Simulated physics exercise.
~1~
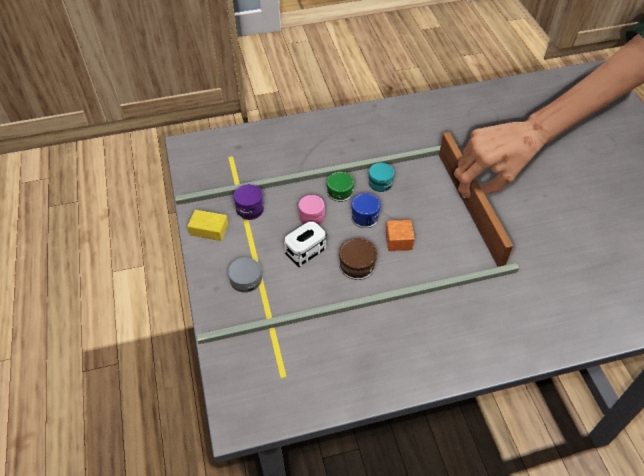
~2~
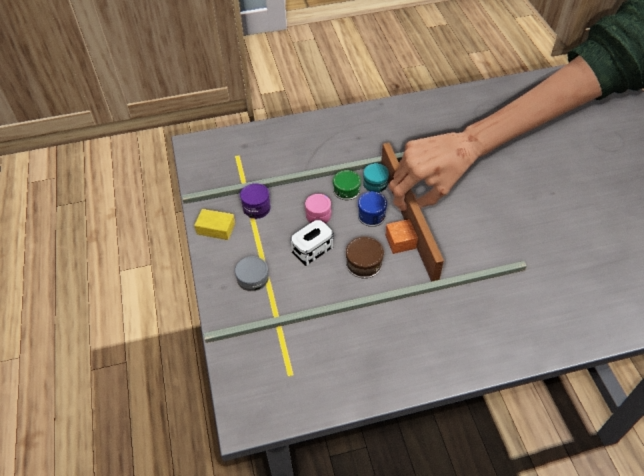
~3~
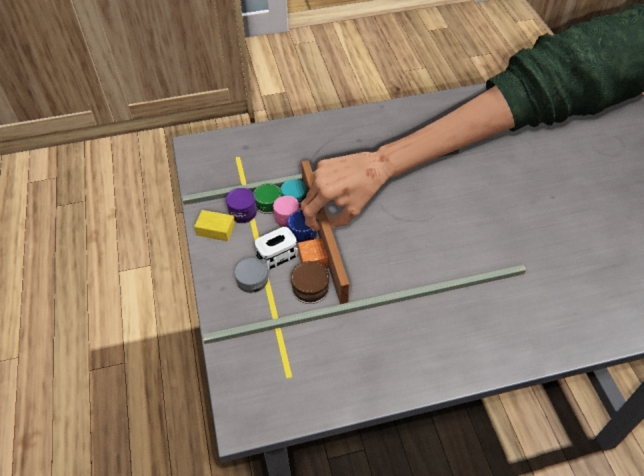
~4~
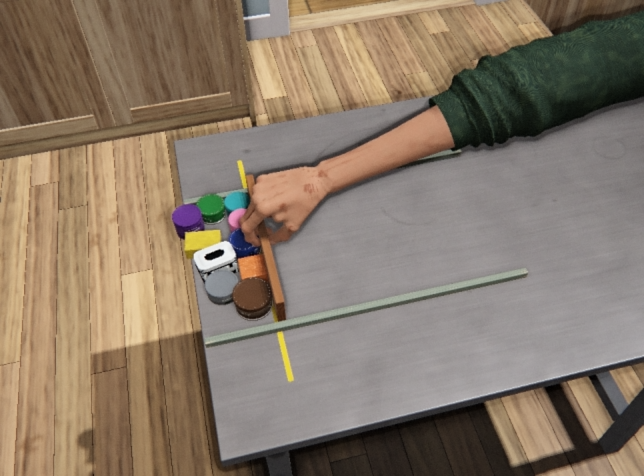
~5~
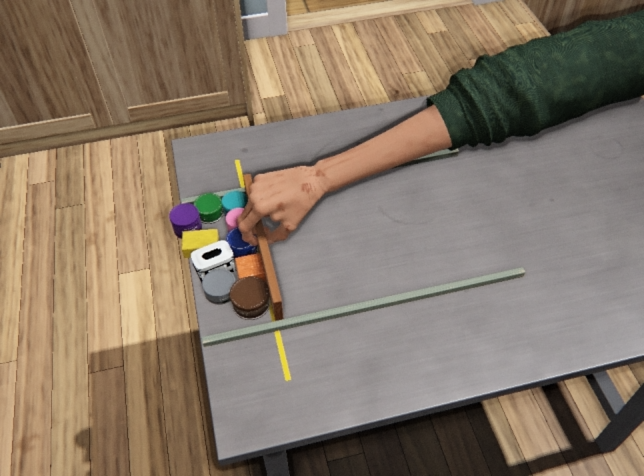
A hand sweeps small objects left with a board, stopping at the yellow tape, none falling.
